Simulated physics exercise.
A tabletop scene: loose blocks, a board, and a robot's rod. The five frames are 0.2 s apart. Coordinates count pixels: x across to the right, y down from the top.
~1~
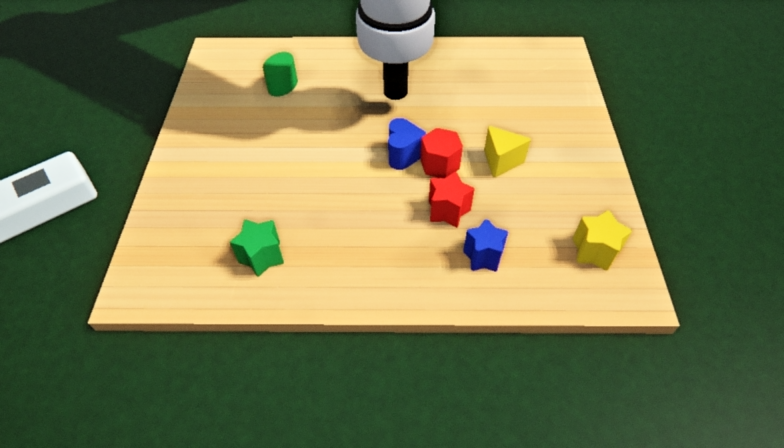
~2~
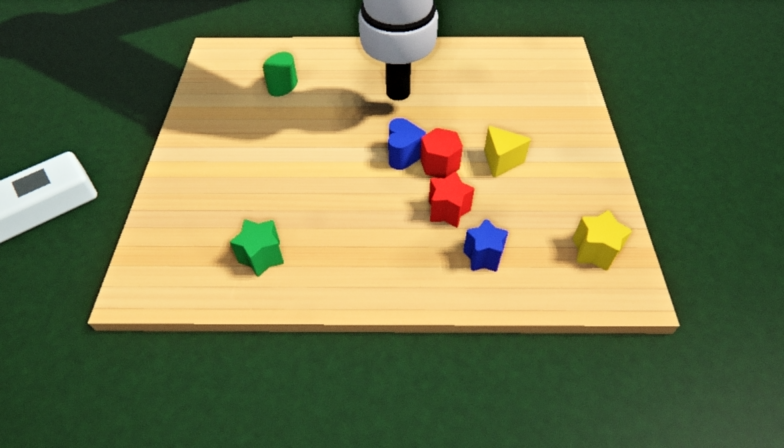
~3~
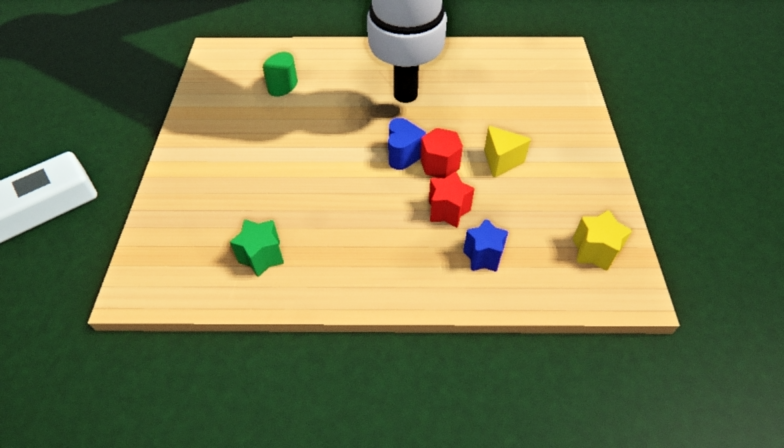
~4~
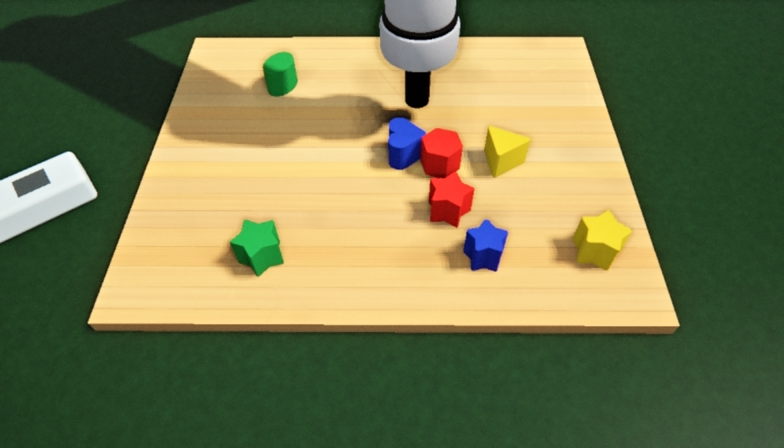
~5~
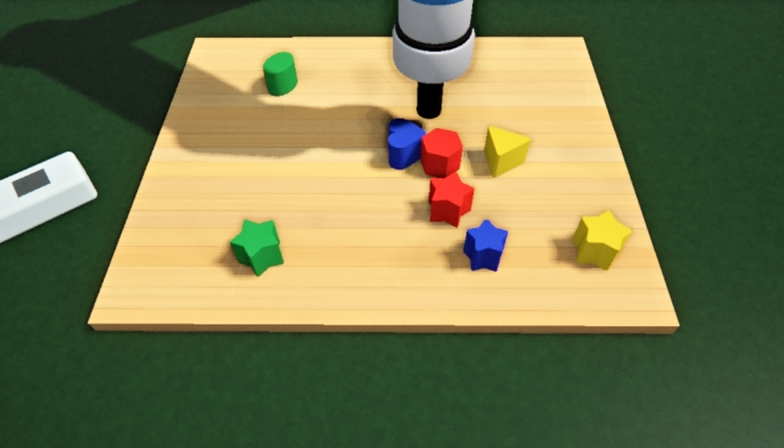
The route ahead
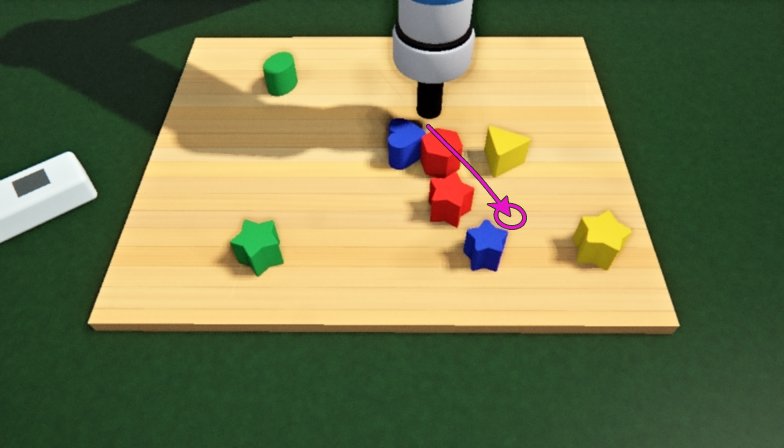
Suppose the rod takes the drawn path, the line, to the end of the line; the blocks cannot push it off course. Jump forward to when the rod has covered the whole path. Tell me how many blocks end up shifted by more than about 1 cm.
I reckon the push displaces only one of the blocks by more than 1 cm.
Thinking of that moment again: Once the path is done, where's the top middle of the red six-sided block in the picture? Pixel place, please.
It is at (447, 158).
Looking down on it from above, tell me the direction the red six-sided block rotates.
Verdict: Clockwise.
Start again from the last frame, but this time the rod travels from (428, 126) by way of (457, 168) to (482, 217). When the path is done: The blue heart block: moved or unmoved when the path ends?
It will be resting on its spot.
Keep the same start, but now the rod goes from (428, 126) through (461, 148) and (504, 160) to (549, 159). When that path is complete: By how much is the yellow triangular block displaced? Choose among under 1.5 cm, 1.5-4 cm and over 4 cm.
It falls in the over 4 cm band.
Drawn move, from (428, 126) over (455, 153) and (483, 182) to (510, 216).
The first path, step by step. One third of the way, rod (458, 139); red six-sided block (445, 152), turned 25° clockwise.
Two thirds of the way, rod (486, 168); red six-sided block (447, 158), turned 40° clockwise.
At the end, rod (514, 202); red six-sided block (447, 158), turned 40° clockwise; yellow triangular block still.
